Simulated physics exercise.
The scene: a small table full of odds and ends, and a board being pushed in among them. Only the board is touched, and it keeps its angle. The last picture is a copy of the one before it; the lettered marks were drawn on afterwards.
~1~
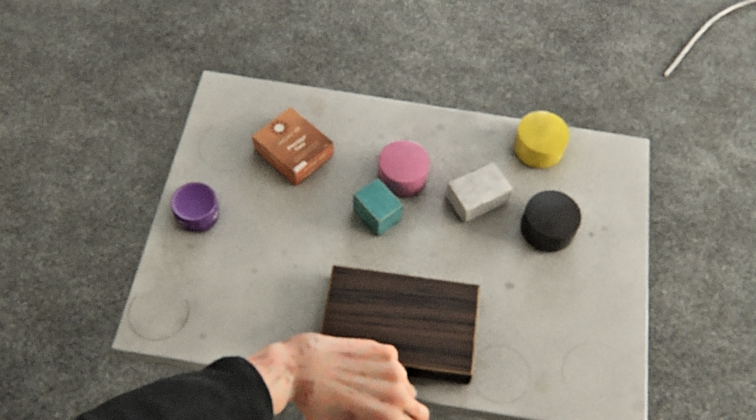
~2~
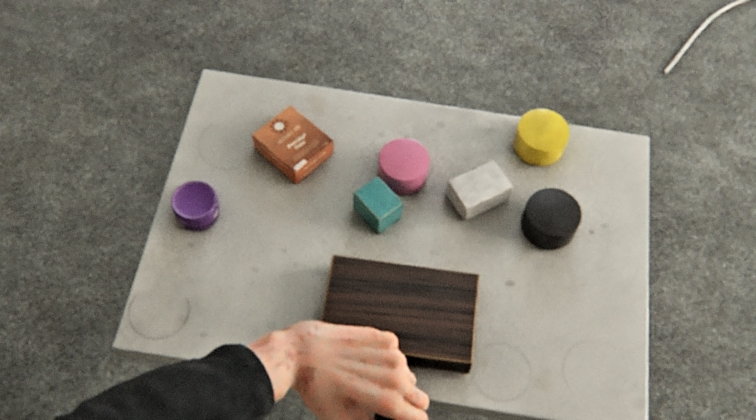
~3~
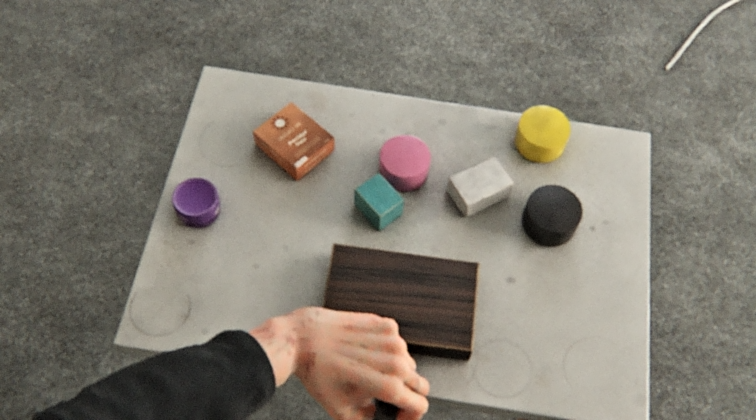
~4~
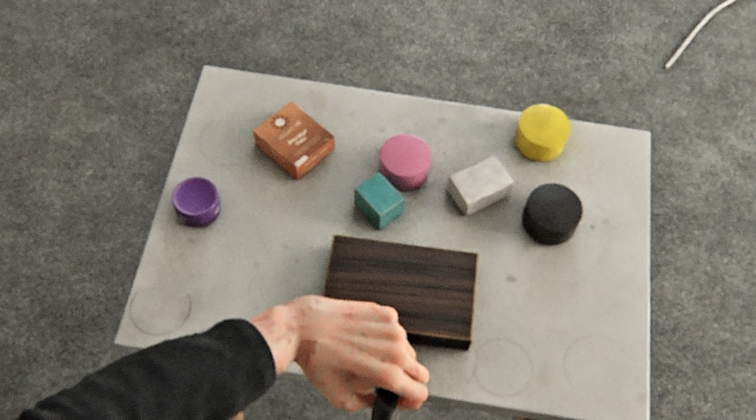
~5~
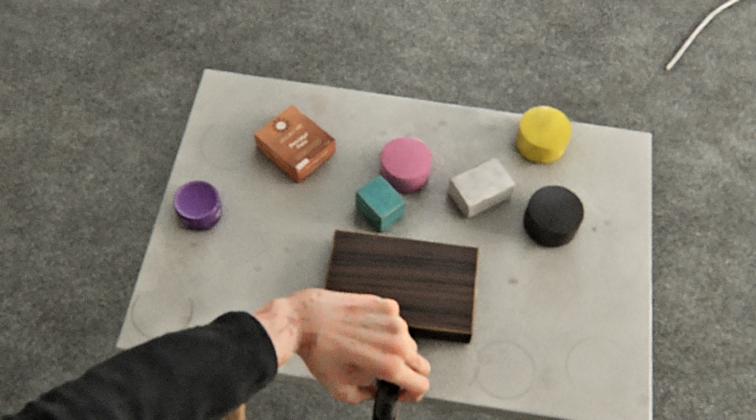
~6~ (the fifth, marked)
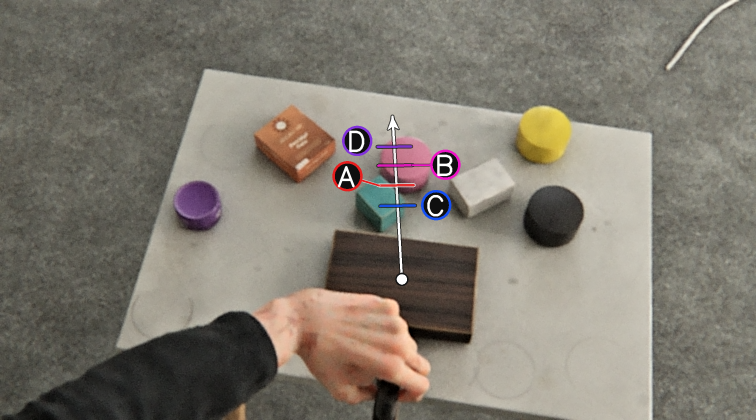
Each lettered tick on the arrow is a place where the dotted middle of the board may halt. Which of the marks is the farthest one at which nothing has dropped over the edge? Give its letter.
It can go as far as D.
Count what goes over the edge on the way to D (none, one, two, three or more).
By then, none.
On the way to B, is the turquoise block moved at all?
Yes.
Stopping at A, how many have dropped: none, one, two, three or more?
By then, none.
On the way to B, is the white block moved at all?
Yes.
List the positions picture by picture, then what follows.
Purple jar (195, 208); orange packet (293, 146); turquoise block (378, 207), in the first picture.
Board (401, 307); pink pot (404, 166), in the second picture.
Board (401, 295); white block (480, 187), in the third picture.
Board (401, 286); purple jar (197, 203), in the fourth picture.
Board (402, 280); turquoise block (380, 204); pink pot (406, 165); black tin (554, 216), in the fifth picture.
On the copy, A at (397, 185); B at (395, 165); C at (398, 206); D at (394, 146); the arrow from (402, 279) to (393, 117); the white dot at (402, 279).
On D. First, board (398, 235); pink pot (412, 153); white block (483, 182).
Then, board (396, 187); pink pot (416, 130); turquoise block (368, 132).
Finally, board (394, 154); pink pot (419, 100); turquoise block (366, 102); nothing has fallen.
By contrast, A is safe but short; B is safe but short; C is safe but short.
